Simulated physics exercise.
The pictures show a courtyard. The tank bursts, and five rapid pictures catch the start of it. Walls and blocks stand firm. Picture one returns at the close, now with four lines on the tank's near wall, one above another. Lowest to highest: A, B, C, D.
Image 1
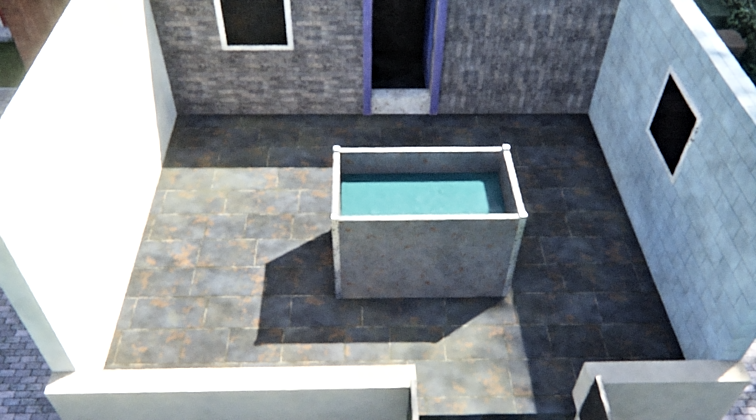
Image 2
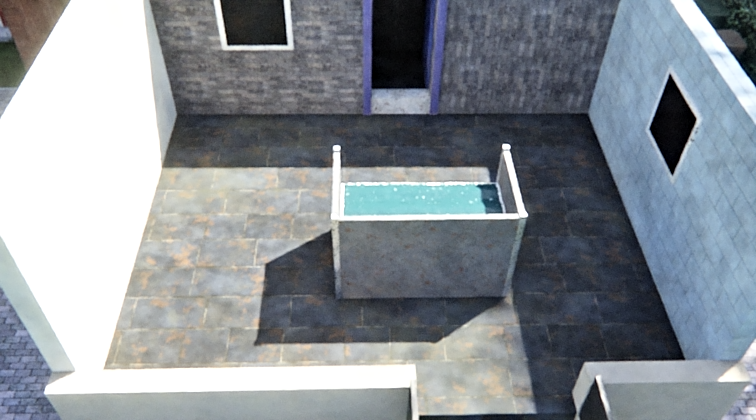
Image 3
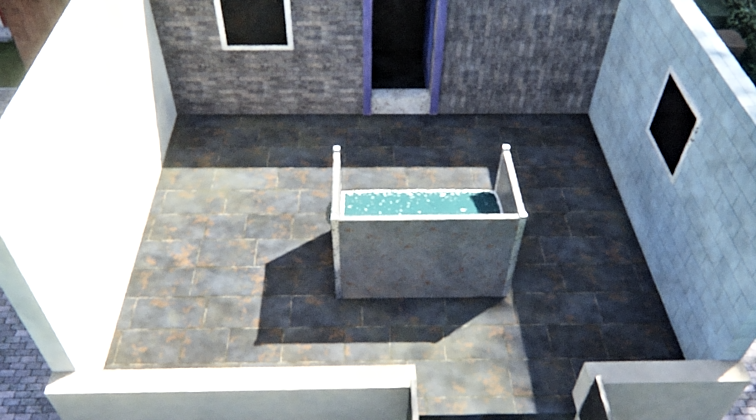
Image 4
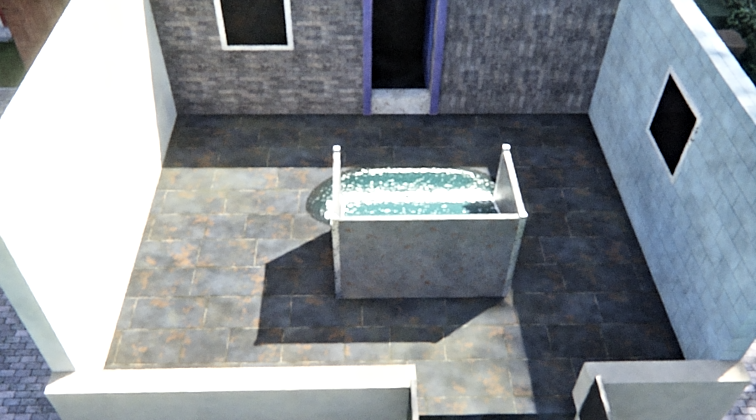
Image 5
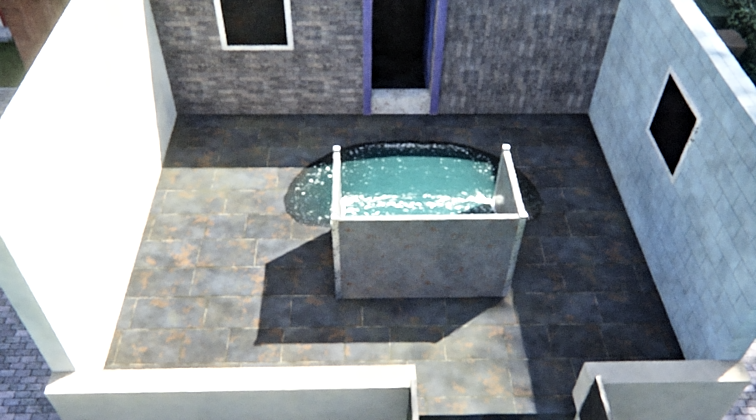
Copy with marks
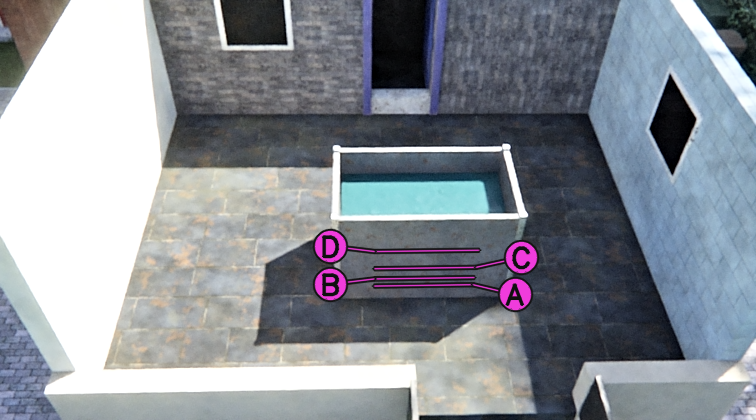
In a walled courtyard with dark paving and a blue-framed doorway, a raised rectangular tank holds still, teal water. The tank's back wall disappears from view, leaving the corner posts, and the water inside ripples and sparkles. Water then appears behind the tank and spreads across the paving on both sides.
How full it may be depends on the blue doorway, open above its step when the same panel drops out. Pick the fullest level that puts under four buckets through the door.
Go for C.
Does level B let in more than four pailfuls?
No.
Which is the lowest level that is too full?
That would be D.
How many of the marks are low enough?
Three.
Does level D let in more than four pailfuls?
Yes, it does.
In magenta, A at (423, 285); B at (424, 278); C at (425, 268); D at (426, 250); from the bottom up A, B, C, D.
Choosing A, nothing gets over.
Choosing B, nothing gets over.
Choosing C, a splash gets over, under a bucket.
Choosing D, about 8 bucketfuls get in.
